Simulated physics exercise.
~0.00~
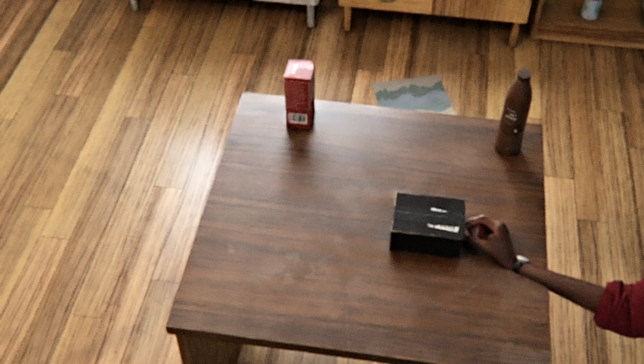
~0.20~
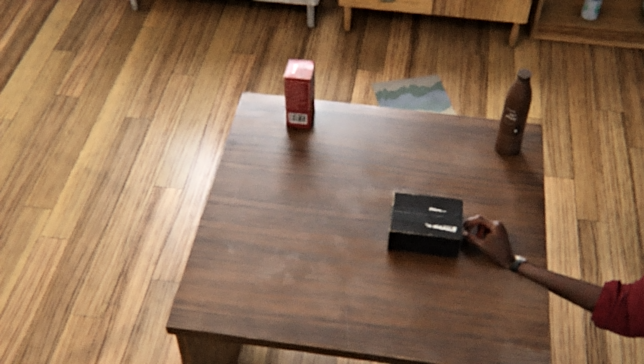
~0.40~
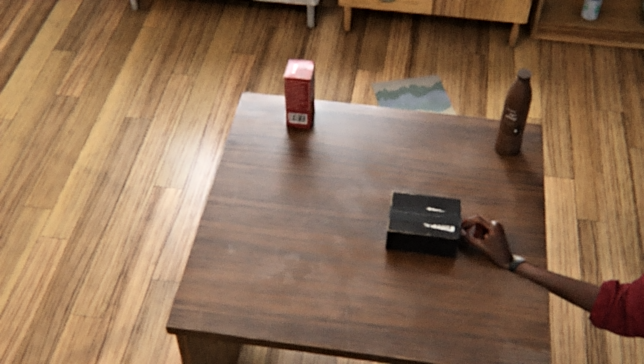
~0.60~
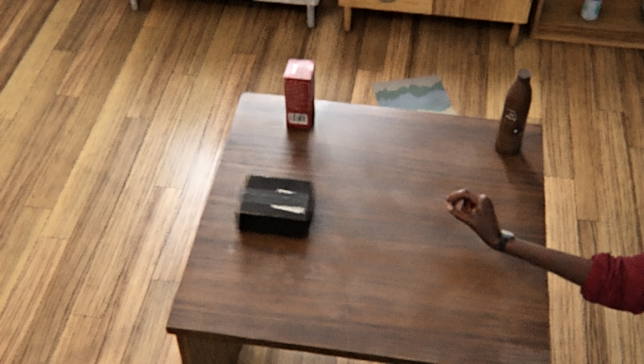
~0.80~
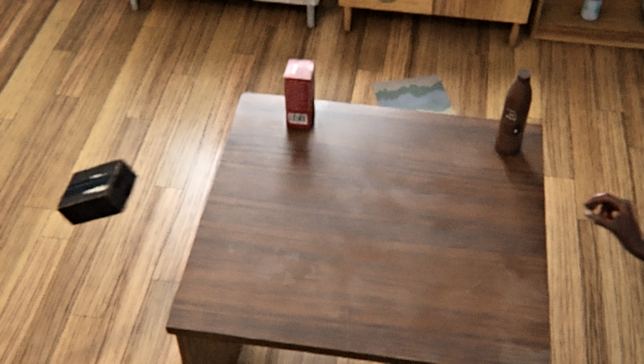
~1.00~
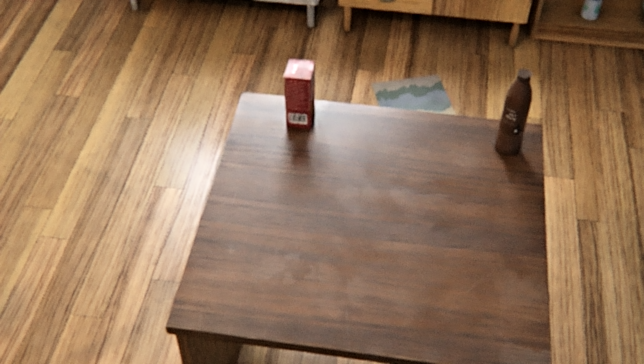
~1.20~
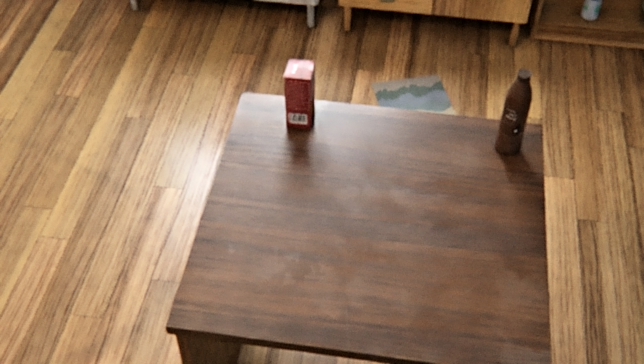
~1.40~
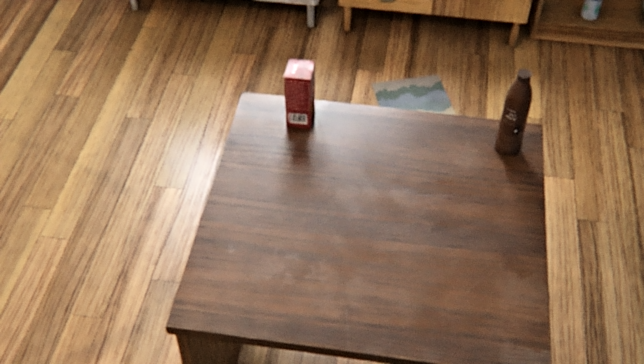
A black box shot left across a wooden table after a hand gave it a push, then flew off the edge, tilting as it went out of sight. The hand drew back out of view, leaving only the red carton and brown bottle standing in place.
